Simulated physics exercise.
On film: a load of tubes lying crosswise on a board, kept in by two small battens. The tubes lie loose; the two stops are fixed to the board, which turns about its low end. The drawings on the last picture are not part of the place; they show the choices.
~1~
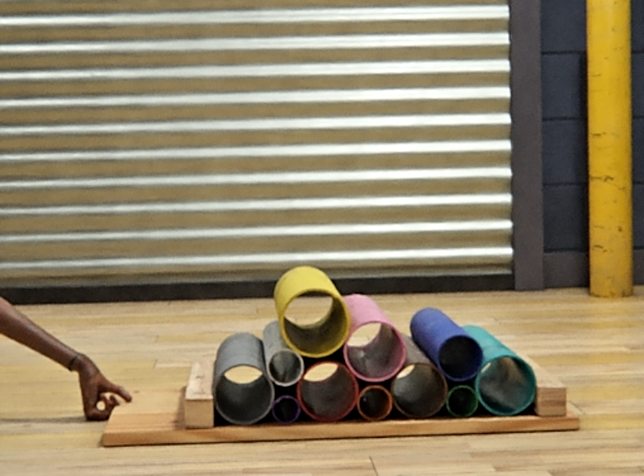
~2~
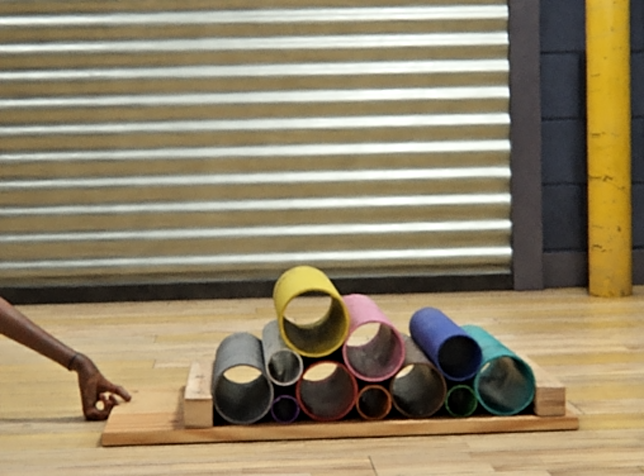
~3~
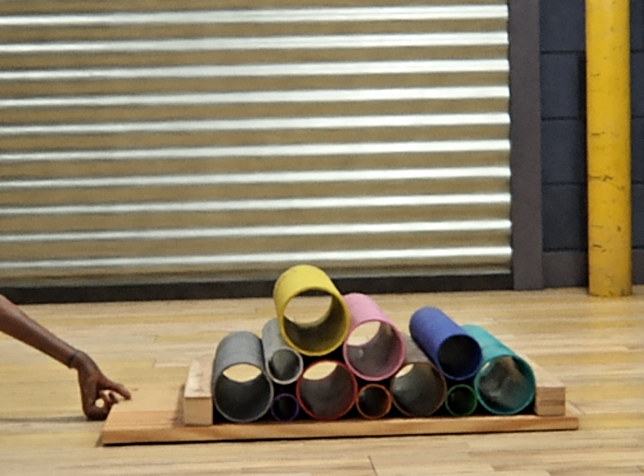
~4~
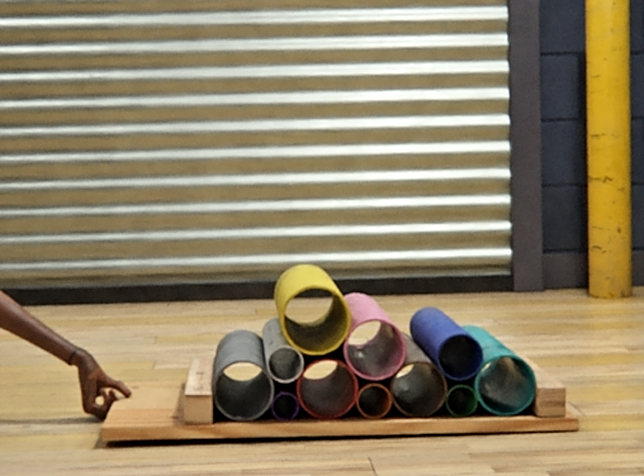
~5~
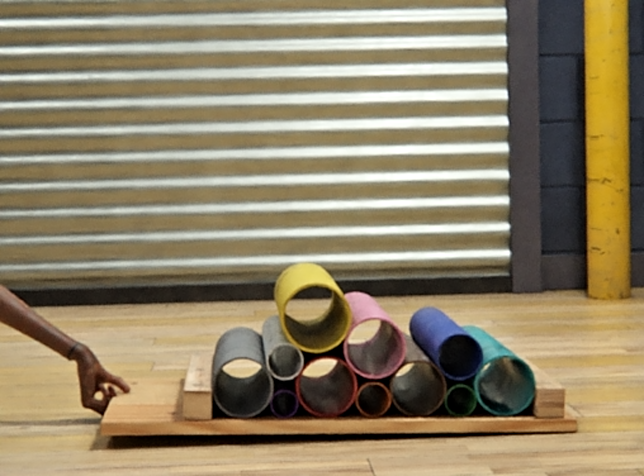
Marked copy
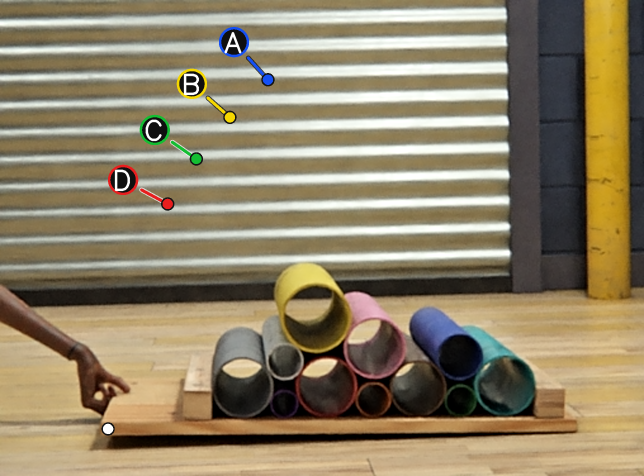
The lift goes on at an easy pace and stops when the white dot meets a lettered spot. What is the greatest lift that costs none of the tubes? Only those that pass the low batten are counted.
At most to C.
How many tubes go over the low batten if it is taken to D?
It comes to none.
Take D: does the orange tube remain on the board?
The orange tube: Yes.
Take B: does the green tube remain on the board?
The green tube: Yes.
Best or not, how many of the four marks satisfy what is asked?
Two of the four.
On the copy, A at (268, 80); B at (230, 117); C at (196, 159); D at (168, 204); the white dot at (108, 429).
On C. First, board at 20°.
Then, board at 36°.
Finally, board at 36°, none over the low batten.
By contrast, A three over the low batten (blue, pink, yellow); B three over the low batten (blue, pink, yellow); D none over the low batten.
